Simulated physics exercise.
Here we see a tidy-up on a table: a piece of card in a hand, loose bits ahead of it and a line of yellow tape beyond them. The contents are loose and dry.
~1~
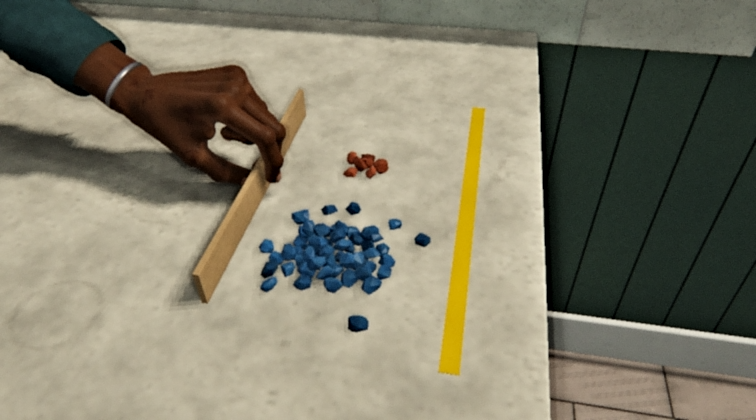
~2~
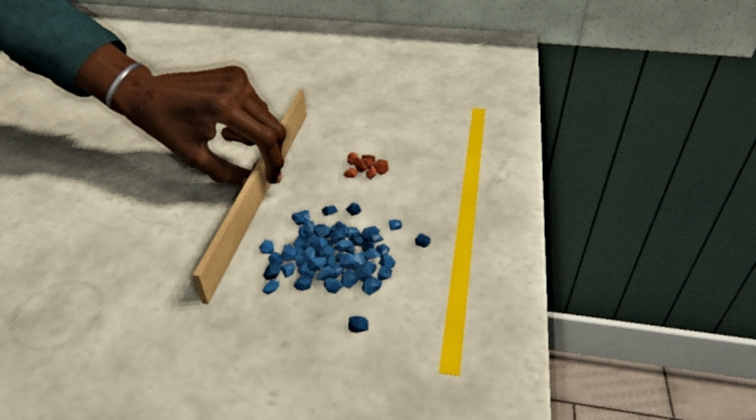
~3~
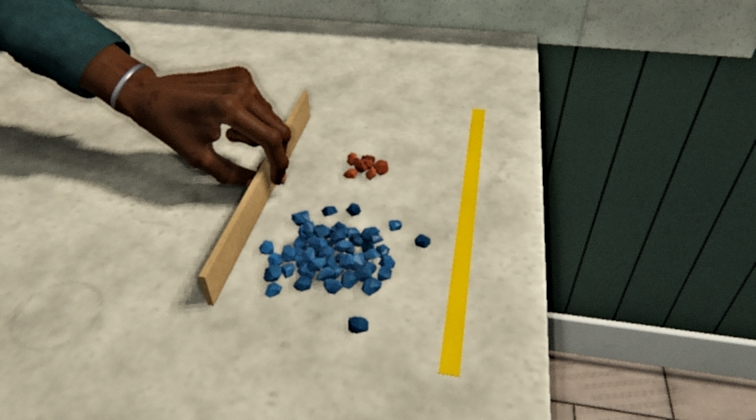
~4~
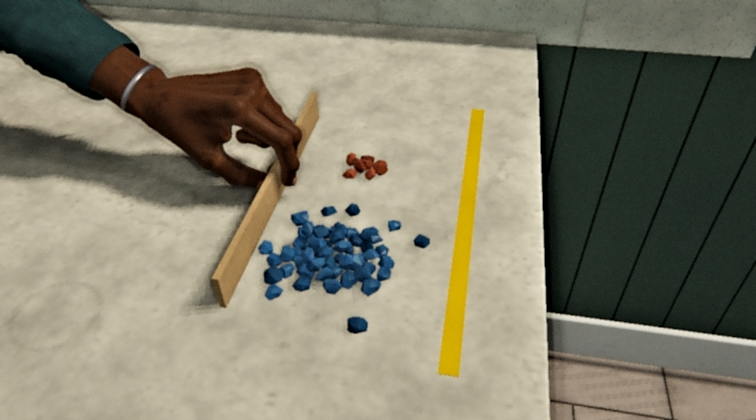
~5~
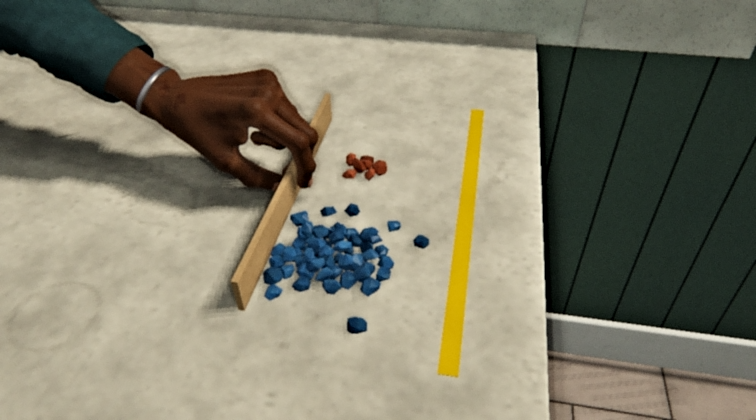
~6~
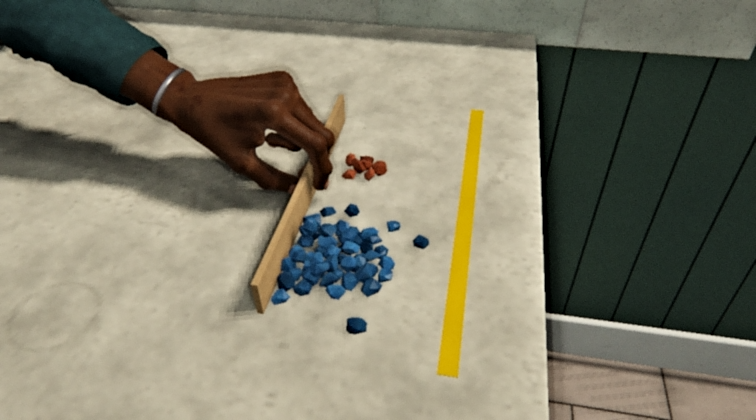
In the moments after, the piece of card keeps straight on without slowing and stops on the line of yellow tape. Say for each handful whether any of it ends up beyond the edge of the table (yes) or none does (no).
My prediction: The front handful loses some bits; the back handful loses nothing.
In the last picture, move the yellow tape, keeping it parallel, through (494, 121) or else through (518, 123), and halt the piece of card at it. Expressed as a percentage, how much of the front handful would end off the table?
Per hundred off table - stop 1: 30; stop 2: 80.
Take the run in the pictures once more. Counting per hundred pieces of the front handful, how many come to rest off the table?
Roughly 10 %.
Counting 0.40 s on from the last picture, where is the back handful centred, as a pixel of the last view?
I'd point at about (412, 175).
Then, 0.40 s after the last picture, piece of card still moving, near (395, 181); front handful all on the table, its front near (455, 286); back handful all on the table, its front near (433, 178).
Then, 0.82 s after the last picture, piece of card stopped at the yellow tape; front handful all on the table, its front near (549, 261); back handful all on the table, its front near (512, 186).
Then, 1.10 s after the last picture, piece of card stopped at the yellow tape; front handful a small part over the edge; back handful all on the table, its front near (512, 186).
At rest, piece of card stopped at the yellow tape; front handful a small part over the edge; back handful all on the table, its front near (512, 186).
